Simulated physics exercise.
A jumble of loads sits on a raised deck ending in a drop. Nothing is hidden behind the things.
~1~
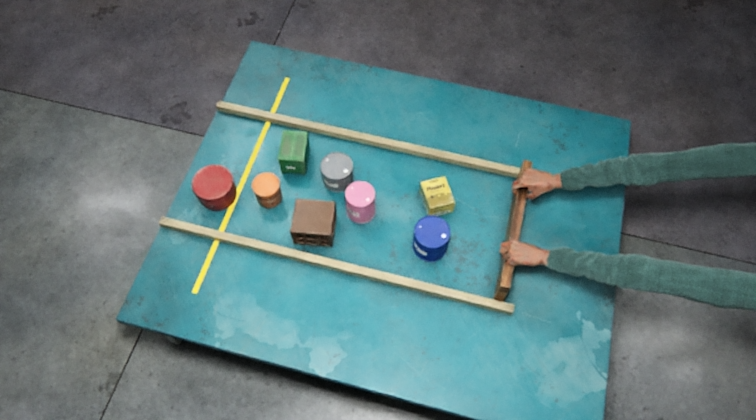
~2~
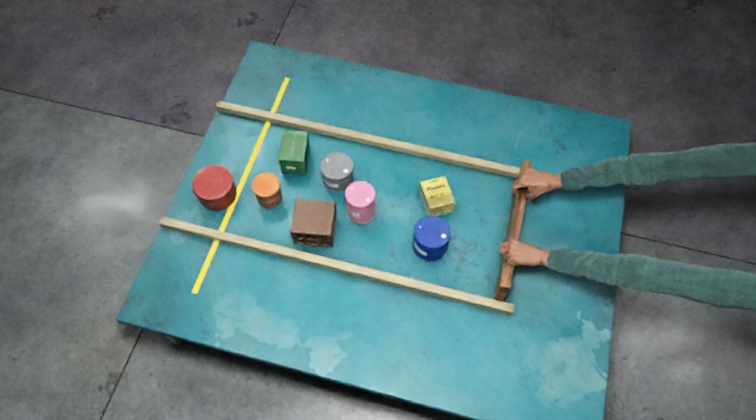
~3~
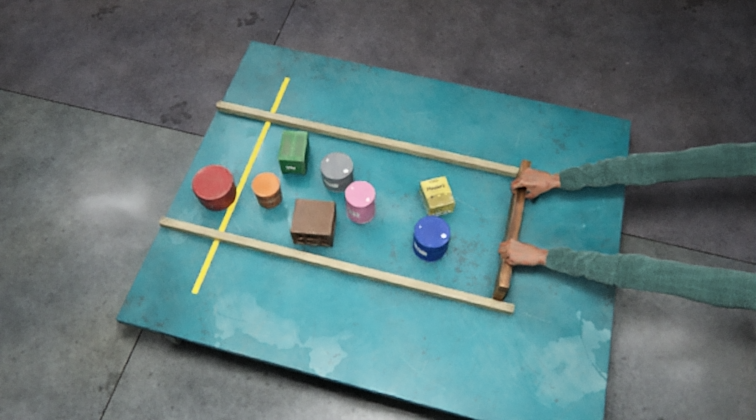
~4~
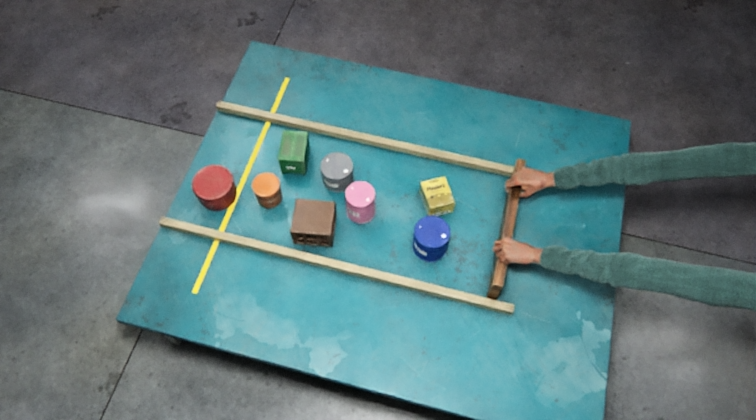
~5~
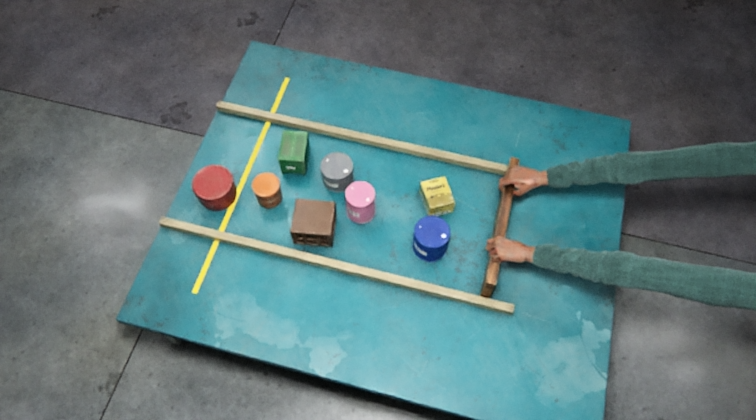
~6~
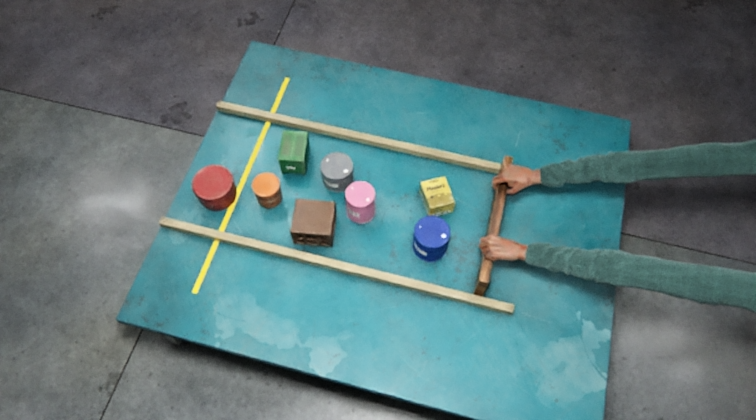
Two hands gripped a wooden bar on a teal deck and slid it slowly a short way left between two rails toward the colourful canisters and boxes, which all stayed still.
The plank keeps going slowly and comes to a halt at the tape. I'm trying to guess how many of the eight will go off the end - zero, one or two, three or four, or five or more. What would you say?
I would say one or two.
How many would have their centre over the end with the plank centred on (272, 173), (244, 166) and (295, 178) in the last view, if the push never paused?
0; 1; 0.
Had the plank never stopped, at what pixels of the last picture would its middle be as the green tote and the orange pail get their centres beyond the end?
First it's close to (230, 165), next close to (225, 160).
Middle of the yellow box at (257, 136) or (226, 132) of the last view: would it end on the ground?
Taking them in order, it gets knocked off and then gets knocked off.
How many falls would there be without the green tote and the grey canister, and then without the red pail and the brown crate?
1 in the first case and 0 in the second.
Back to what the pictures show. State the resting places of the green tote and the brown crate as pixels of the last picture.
The green tote finishes at (224, 116); the brown crate finishes at (183, 194).
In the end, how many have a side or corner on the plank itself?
Well, it touches 3.
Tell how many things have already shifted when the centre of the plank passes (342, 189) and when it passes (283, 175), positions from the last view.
Tally at point one: 6; at point two: 8.
Early on, none off yet; red pail at rest near (215, 188); orange pail at rest near (268, 191); green tote at rest near (295, 153).
Finally, the number that fall off is one or two; lost, red pail.
